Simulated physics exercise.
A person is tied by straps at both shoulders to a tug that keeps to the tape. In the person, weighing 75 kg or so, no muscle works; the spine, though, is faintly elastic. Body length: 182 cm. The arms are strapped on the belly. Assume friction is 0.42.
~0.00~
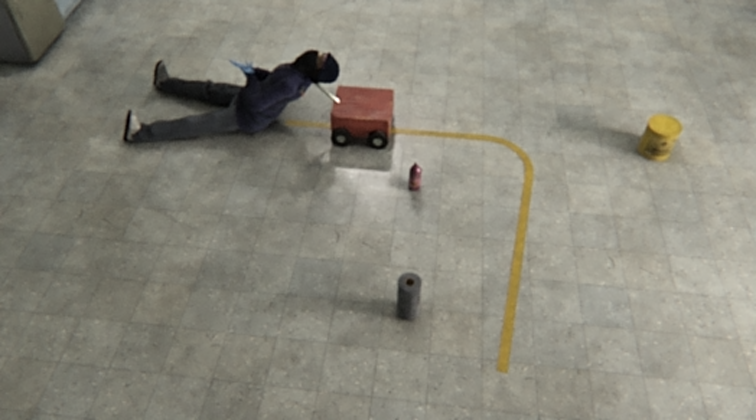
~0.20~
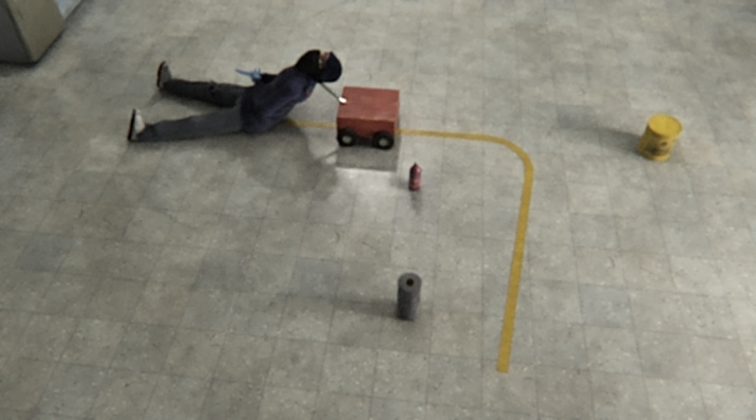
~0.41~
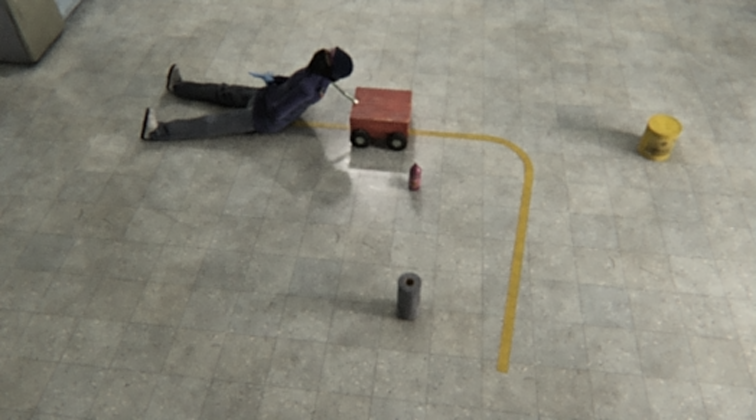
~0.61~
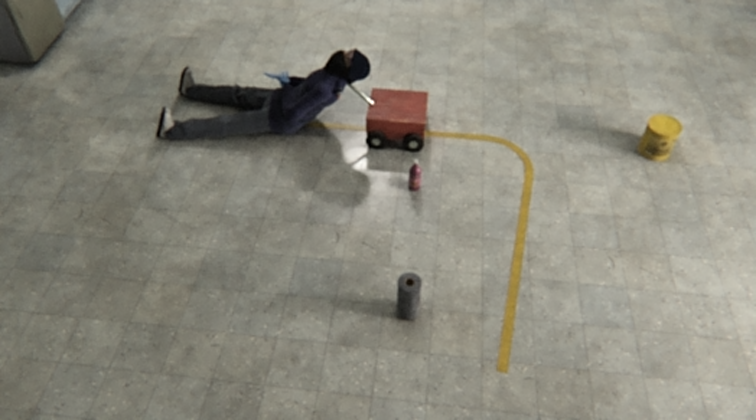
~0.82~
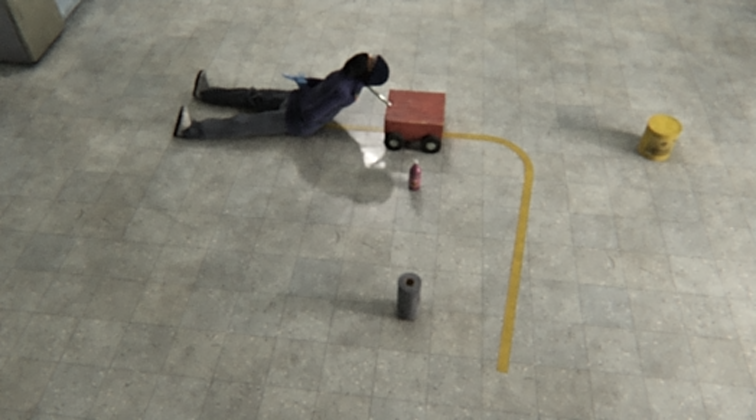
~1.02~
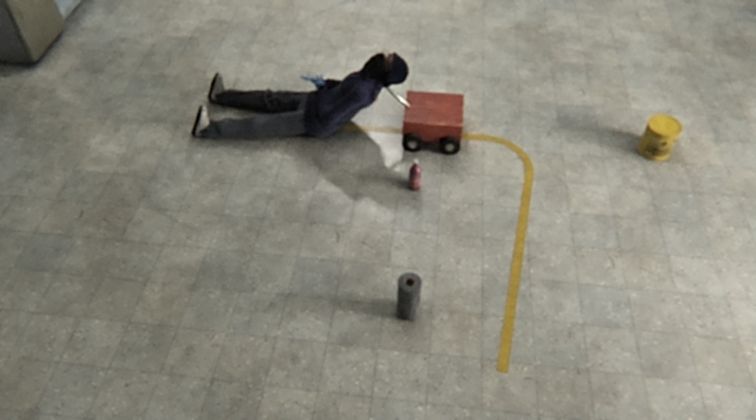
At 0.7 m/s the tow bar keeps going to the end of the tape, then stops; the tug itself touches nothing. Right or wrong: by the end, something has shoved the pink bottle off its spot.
Wrong, the pink bottle is where it started.
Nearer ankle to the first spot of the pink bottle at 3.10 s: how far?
Roughly 60 cm.
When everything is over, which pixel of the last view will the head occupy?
I'd expect it close to pixel (527, 333).
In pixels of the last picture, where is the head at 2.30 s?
The head is close to (515, 78).
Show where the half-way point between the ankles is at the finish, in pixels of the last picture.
Near pixel (482, 197).
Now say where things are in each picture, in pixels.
Pink bottle (415, 174), grey post (409, 297), yellow bucket (659, 138), end of the tape (503, 364), in the first frame.
Pink bottle (415, 174), grey post (409, 297), yellow bucket (659, 138); 5 cm hauled, in the second frame.
Pink bottle (415, 174), grey post (409, 297), yellow bucket (659, 138); 14 cm hauled, in the third frame.
Pink bottle (415, 174), grey post (409, 297), yellow bucket (659, 138); 27 cm hauled, in the fourth frame.
Pink bottle (415, 174), grey post (409, 297), yellow bucket (659, 138); 40 cm hauled, in the fifth frame.
Pink bottle (415, 174), grey post (409, 297), yellow bucket (659, 138), end of the tape (503, 364); 54 cm hauled, in the sixth frame.
After 2.30 s the pink bottle is where it stood, near (415, 174) in the last picture's view; the nearer ankle is 89 cm from that spot.
After 3.10 s the pink bottle is where it stood, near (415, 174) in the last picture's view; the grey post where it stood; the nearer ankle is 63 cm from that spot.
After 3.90 s the pink bottle is where it stood, near (415, 174) in the last picture's view; the grey post where it stood; the nearer ankle is 49 cm from that spot.
After 4.70 s the pink bottle is where it stood, near (415, 174) in the last picture's view; the grey post where it stood; the nearer ankle is 28 cm from that spot.
By 5.6 s, pink bottle stays put; yellow bucket stays put; grey post stays put.
